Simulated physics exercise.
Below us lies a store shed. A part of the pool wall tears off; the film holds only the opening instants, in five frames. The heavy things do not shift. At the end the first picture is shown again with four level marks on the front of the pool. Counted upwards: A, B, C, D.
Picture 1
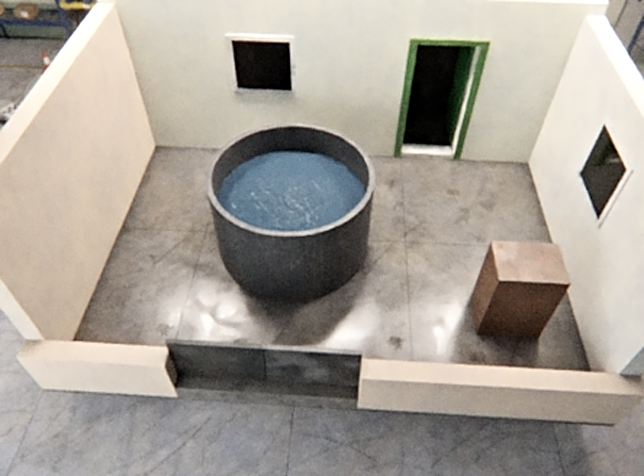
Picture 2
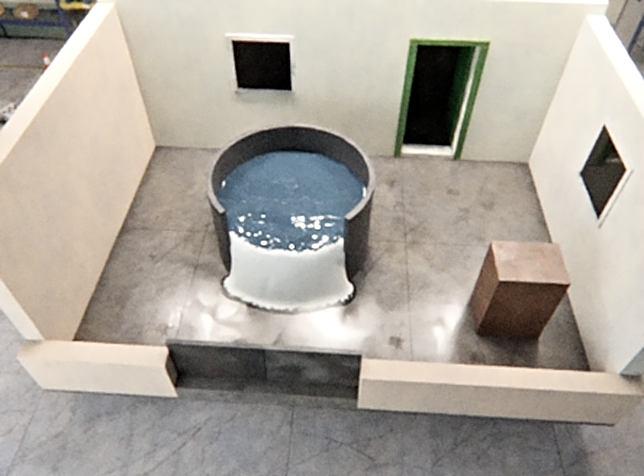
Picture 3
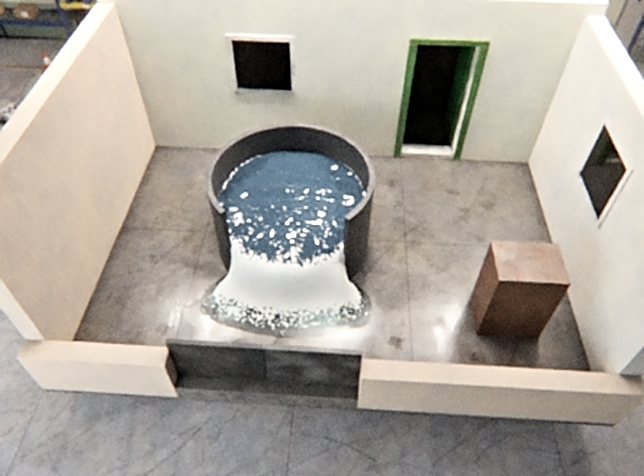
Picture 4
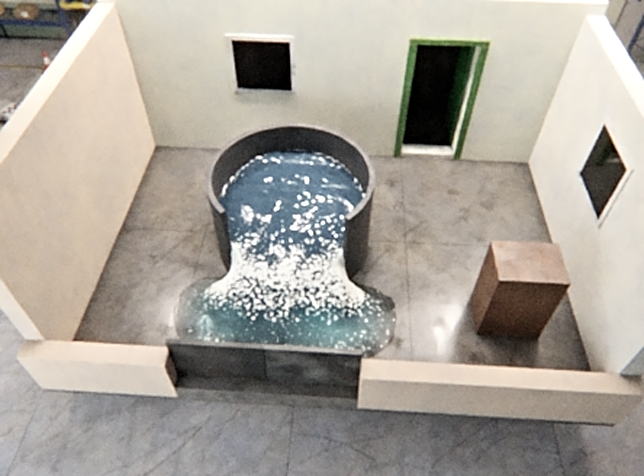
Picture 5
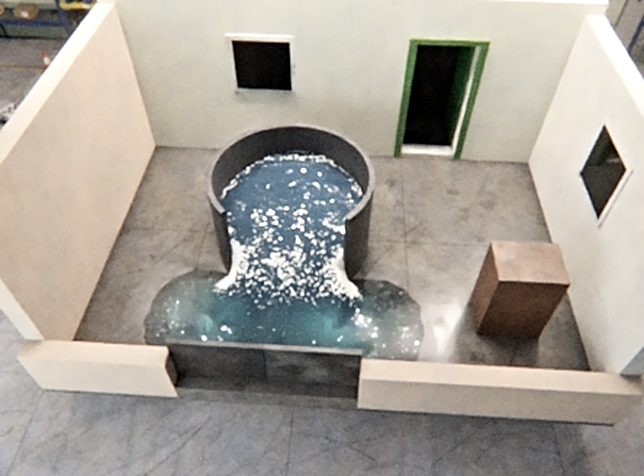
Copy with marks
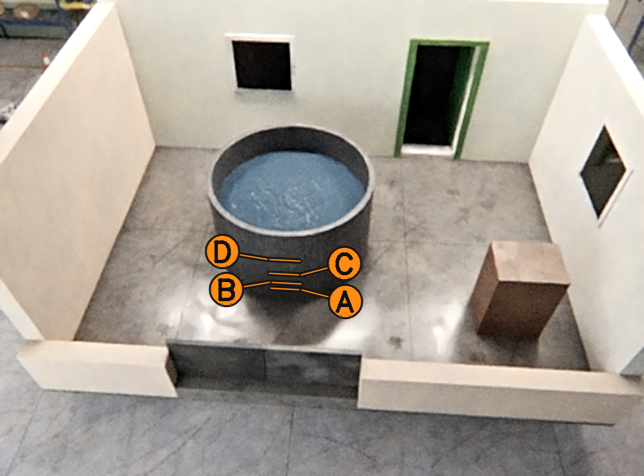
A dark round tank of blue water stands left of centre in a pale-walled, roofless room with a grey floor, seen from above by a still camera. A green-framed doorway and a dark window are in the back wall, a brown block stands at right, and a low front wall has a dark gate. The tank's front opens and white, foaming water pours out, spreading sideways across the floor behind the gate in a blue-green pool.
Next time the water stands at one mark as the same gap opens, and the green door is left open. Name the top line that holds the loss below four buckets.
C is the one.
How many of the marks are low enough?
Three of them.
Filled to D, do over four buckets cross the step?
Yes, that goes wrong.
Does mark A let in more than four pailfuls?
No, that is safe.
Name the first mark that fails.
Here it is mark D.
On the marked copy, A at (286, 289); B at (285, 283); C at (284, 274); D at (283, 260); from the bottom up A, B, C, D.
If A is chosen, nothing gets over.
If B is chosen, nothing gets over.
If C is chosen, a splash gets over, under a bucket.
If D is chosen, about 9 bucketfuls get in.
